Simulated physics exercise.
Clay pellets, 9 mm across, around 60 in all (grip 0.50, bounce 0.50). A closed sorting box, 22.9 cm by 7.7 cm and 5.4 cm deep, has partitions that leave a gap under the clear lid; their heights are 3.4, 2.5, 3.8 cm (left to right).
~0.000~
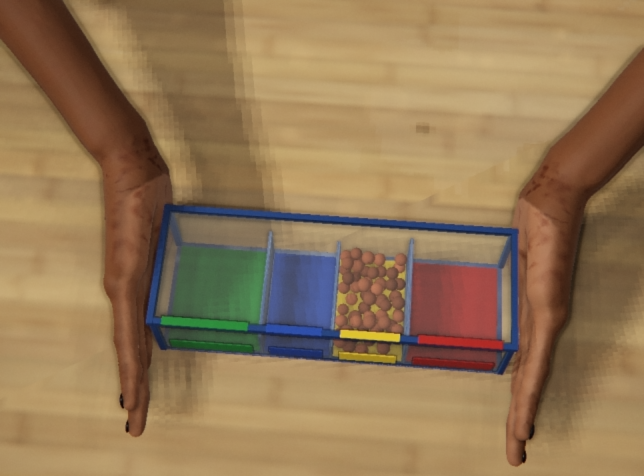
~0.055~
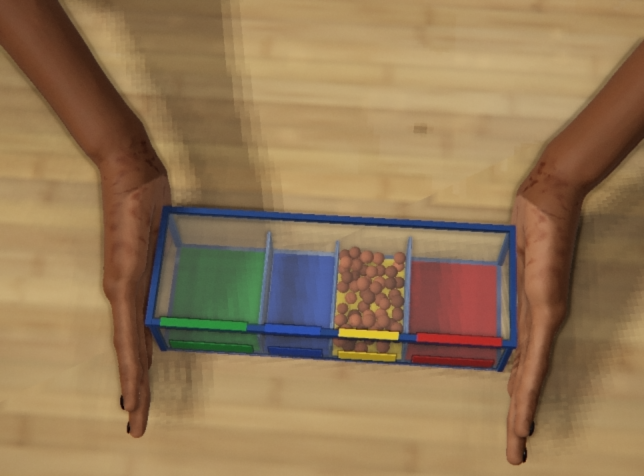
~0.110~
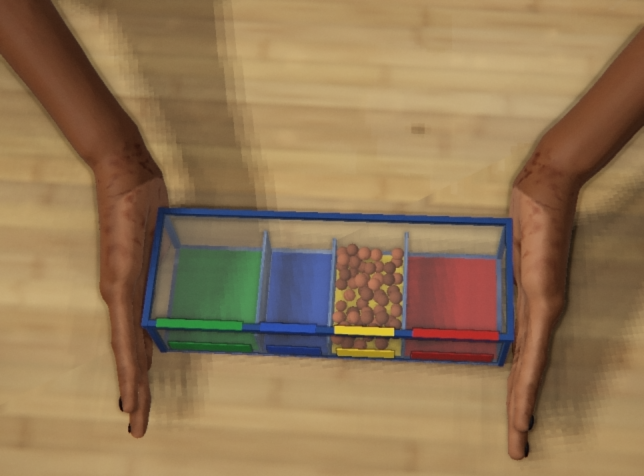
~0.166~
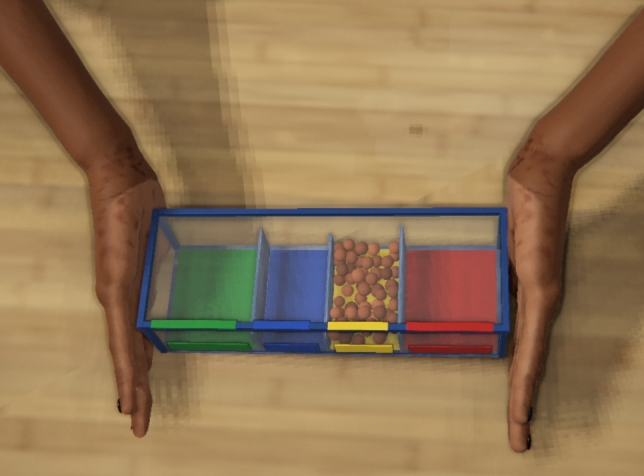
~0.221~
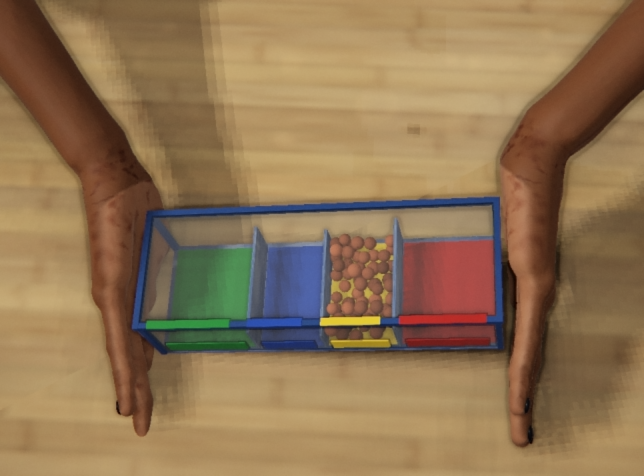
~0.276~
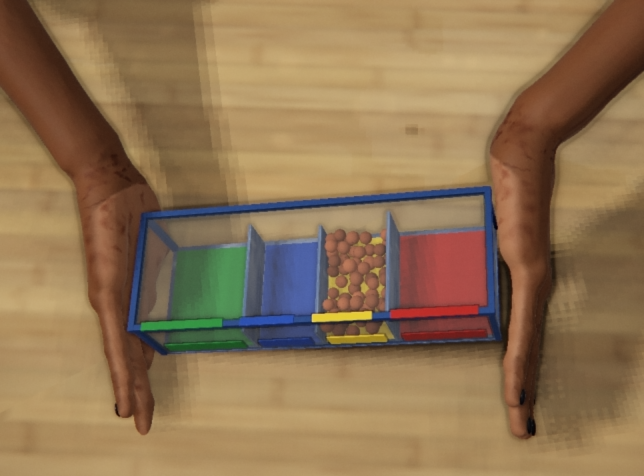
A clear, blue-edged box with green, blue, yellow and red sections starts nearly level between two open hands, brownish pellets filling the yellow section. It gradually tilts, its right side rising relative to its left, and shifts slightly left as the hands move along with it. The pellets remain in the yellow section.
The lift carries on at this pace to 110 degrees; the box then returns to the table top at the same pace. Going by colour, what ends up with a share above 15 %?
Red: No, blue: No, green: Yes, yellow: No.
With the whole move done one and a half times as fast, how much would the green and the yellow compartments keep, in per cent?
Then: Green 100; yellow 0.
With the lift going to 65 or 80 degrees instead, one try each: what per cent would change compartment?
Some 0 and 20 per cent.
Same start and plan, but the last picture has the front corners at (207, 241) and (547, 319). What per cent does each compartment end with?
Red 50, blue 0, green 0, yellow 50.
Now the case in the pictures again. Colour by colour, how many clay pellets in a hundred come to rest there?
Red 0, blue 0, green 100, yellow 0.
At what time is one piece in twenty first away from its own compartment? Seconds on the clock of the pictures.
Near 1.50 s.
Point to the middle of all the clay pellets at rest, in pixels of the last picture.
Near (178, 303).
Then, at 1.79 s, tilt 110 degrees; blue 5 %, green 45 %, yellow 50 %.
After 2.79 s, tilt 51 degrees; green 100 %.
After 3.78 s, tilt 0 degrees; green 100 %.
At rest (4.1 s), red 0 %, blue 0 %, green 100 %, yellow 0 %.
